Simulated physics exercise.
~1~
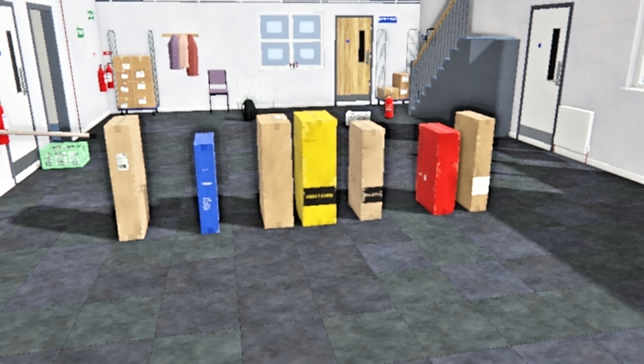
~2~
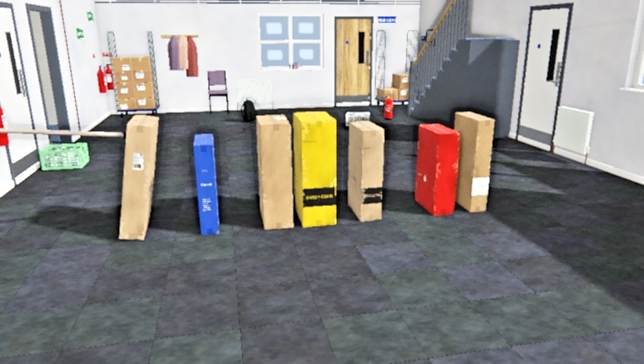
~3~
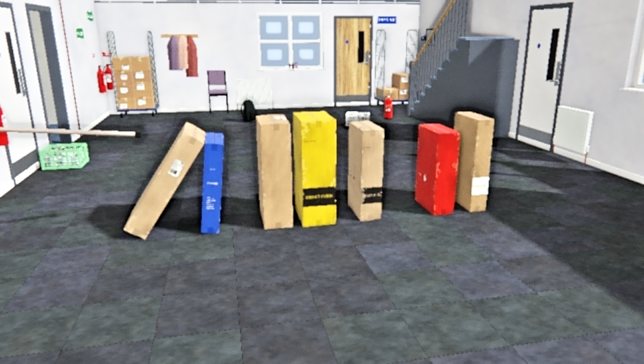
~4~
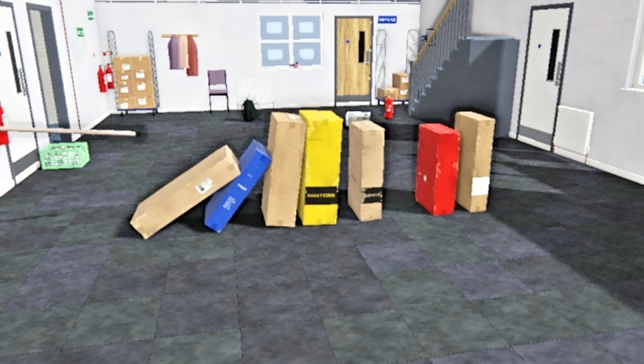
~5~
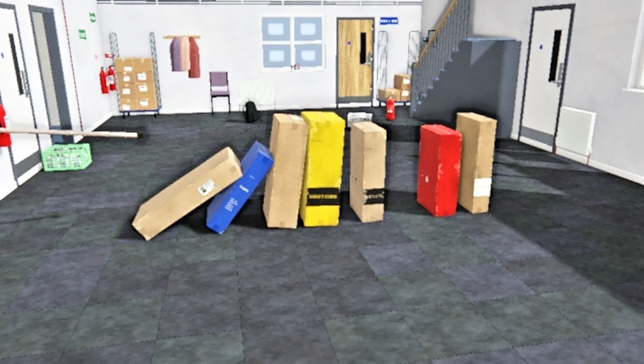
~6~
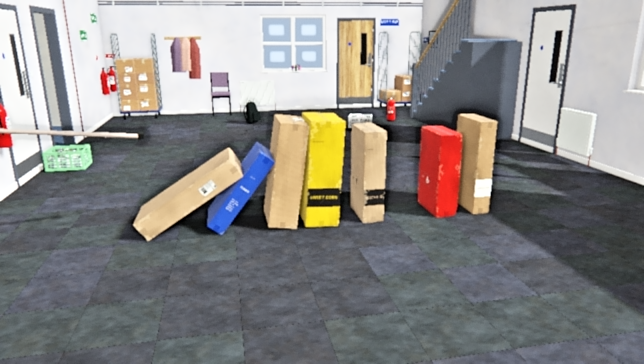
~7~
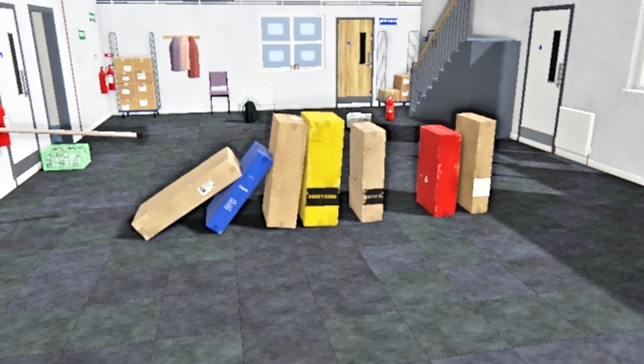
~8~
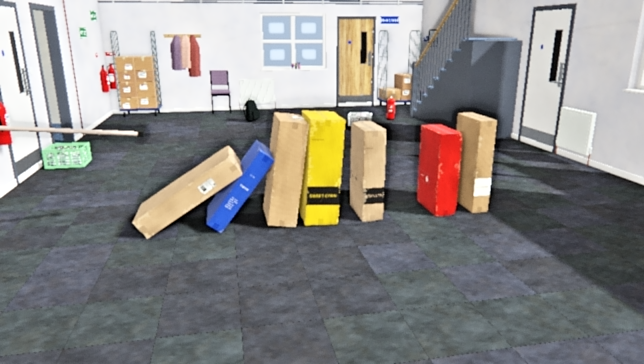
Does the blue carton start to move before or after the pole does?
The blue carton starts to move after the pole. The pole is already moving right while the blue carton still stands upright, and the blue one leans only later.
